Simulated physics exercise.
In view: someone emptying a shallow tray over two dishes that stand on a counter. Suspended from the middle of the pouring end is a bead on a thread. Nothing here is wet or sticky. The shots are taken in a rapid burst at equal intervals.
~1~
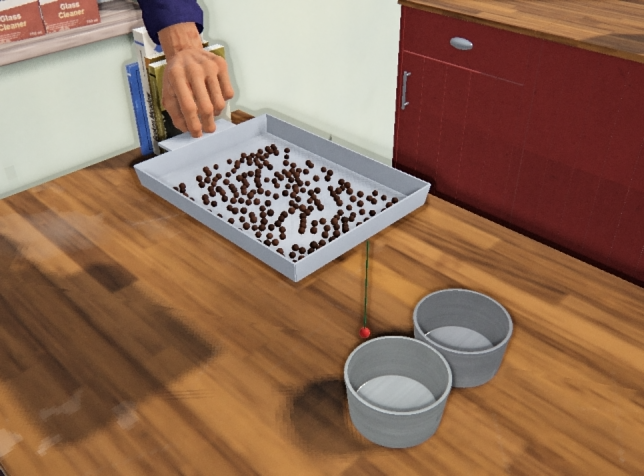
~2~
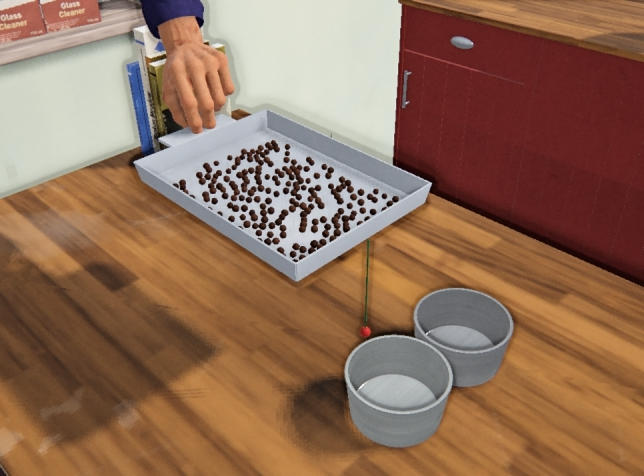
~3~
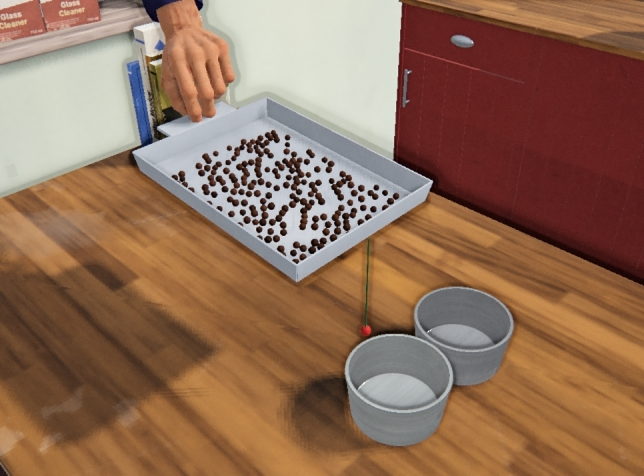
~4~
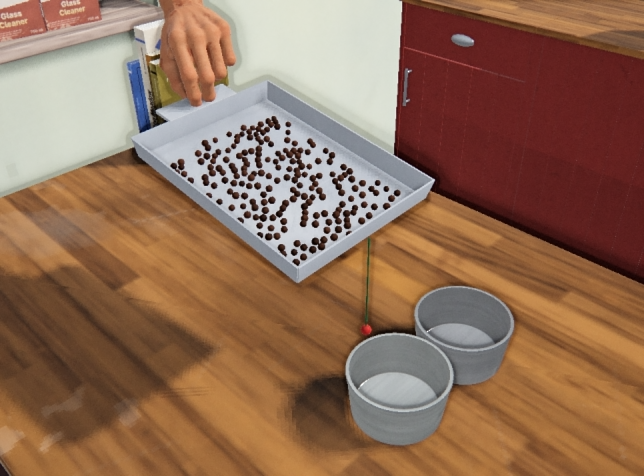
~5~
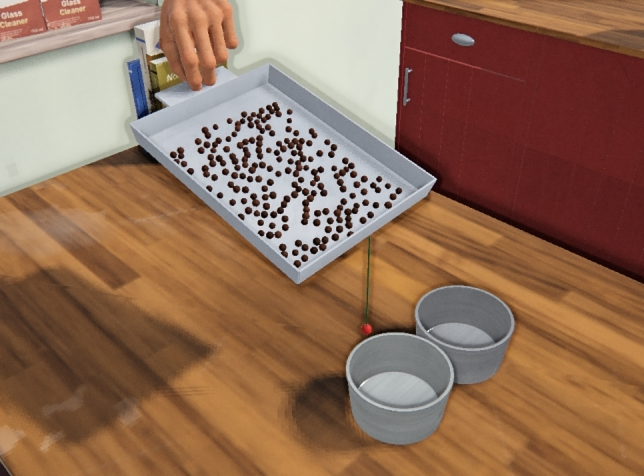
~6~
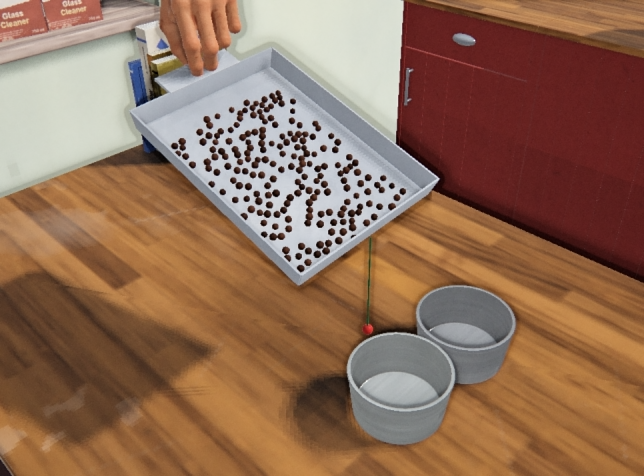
The footage shows a hand raising the far end of a shallow grey tray scattered with small dark brown balls above a wooden counter, steepening its slant, while two round grey dishes and a hanging red bead stay nearly still.
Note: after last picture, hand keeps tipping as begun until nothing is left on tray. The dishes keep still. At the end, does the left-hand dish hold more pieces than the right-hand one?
The left one fills more.
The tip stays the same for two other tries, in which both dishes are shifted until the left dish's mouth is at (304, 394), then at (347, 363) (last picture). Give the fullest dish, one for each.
In order of the tries: The dish on the left side, then the dish on the left side.
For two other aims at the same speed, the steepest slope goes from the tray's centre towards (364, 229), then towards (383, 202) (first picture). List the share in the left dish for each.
In order: About 40, then 0 percent.
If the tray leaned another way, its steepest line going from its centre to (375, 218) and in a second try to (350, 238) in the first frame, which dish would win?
The rightmost dish; the leftmost dish.
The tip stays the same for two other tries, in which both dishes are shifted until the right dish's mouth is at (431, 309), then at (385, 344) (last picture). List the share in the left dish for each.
About 40% on the first try and 70% on the second.
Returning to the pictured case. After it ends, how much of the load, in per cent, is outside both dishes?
Some 70 percent of the load.
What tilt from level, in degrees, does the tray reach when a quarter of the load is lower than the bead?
That happens at close to 110 degrees.
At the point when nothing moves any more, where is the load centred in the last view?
About pixel (351, 445).
Soon after the last picture, tray tipped steeply; nearly all on the tray; a stray few in the air.
A little later, tray tipped past a quarter turn; about two thirds on the tray; a stray few in the left dish; a small part outside both; about a quarter in the air.
Later still, tray tipped past a quarter turn; about a third in the left dish; about two thirds outside both.
At rest, tray tipped past a quarter turn; about a third in the left dish; none in the right dish; about two thirds outside both.
